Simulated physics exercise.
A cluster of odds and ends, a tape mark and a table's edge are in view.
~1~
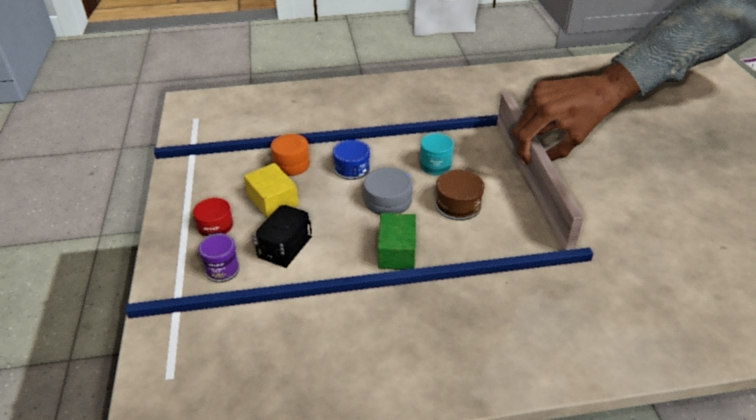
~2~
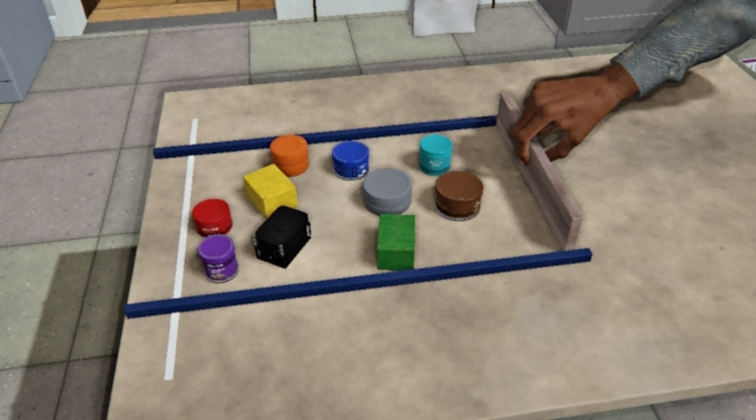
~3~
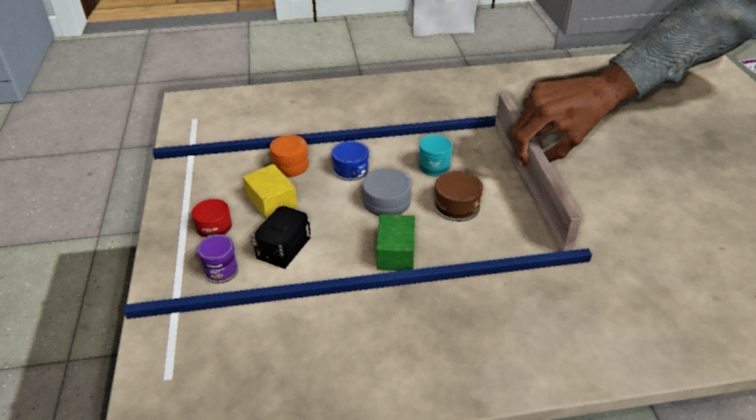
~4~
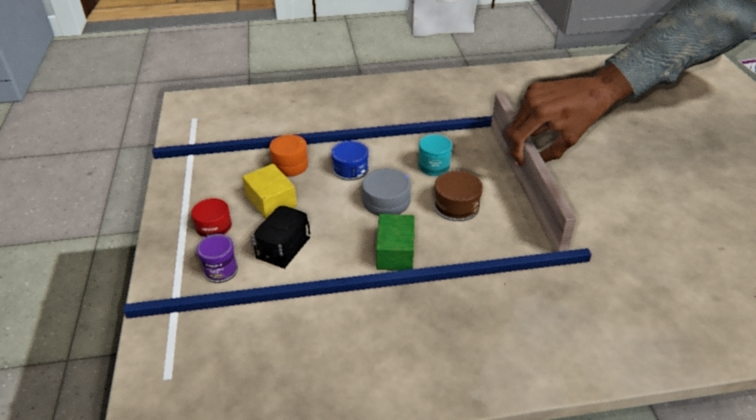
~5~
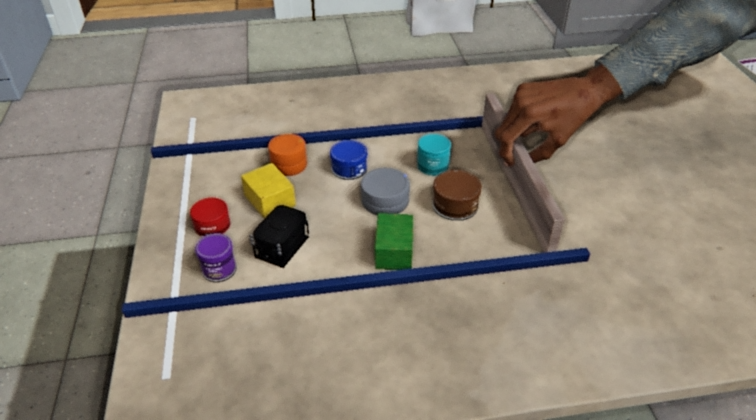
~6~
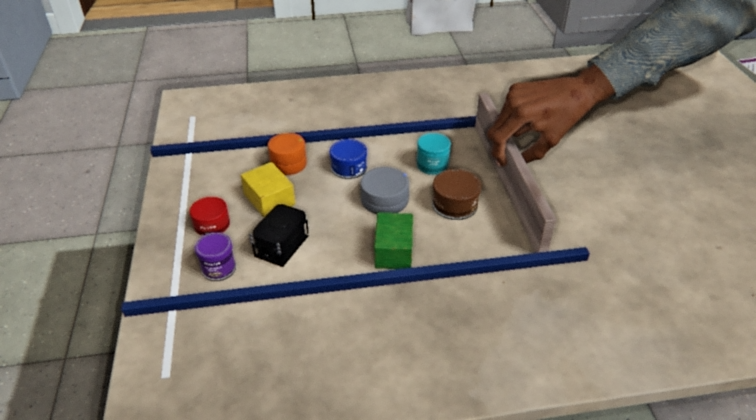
The clip opens on a hand holding a board upright at the right of a table, with colourful tubs and blocks spread between two blue rails and a white tape line at the left. The board barely moves at first, then the hand slides it slightly left towards the brown tub, while the objects stay in place.
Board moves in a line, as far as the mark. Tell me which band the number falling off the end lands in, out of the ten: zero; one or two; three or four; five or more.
It lands in the five or more band.
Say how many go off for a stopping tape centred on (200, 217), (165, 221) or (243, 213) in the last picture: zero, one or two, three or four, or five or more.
Lab note - count per position: Either three or four; more than four; none at all.
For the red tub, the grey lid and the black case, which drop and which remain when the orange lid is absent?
So: The red tub goes down, the grey lid does not drop, the black case goes down.
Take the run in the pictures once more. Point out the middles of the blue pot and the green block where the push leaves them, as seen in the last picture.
You'll find the blue pot at roughly (168, 158) and the green block at roughly (154, 274).
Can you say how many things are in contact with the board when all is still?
Count: 5.
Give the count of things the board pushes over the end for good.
The answer is exactly 5.
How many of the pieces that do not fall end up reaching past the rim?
That would be 2.
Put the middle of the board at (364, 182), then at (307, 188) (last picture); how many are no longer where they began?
The counts are 6 and 10.
Soon after, none off yet; red tub at rest near (210, 216); purple pot at rest near (216, 257); yellow block at rest near (268, 189).
After that, none off yet; red tub displaced a little near (190, 222); purple pot displaced about its own width near (186, 270); yellow block displaced about its own width near (220, 198).
In the end, the number that fall off is five or more; gone, orange lid, black case, yellow block, purple pot and red tub.
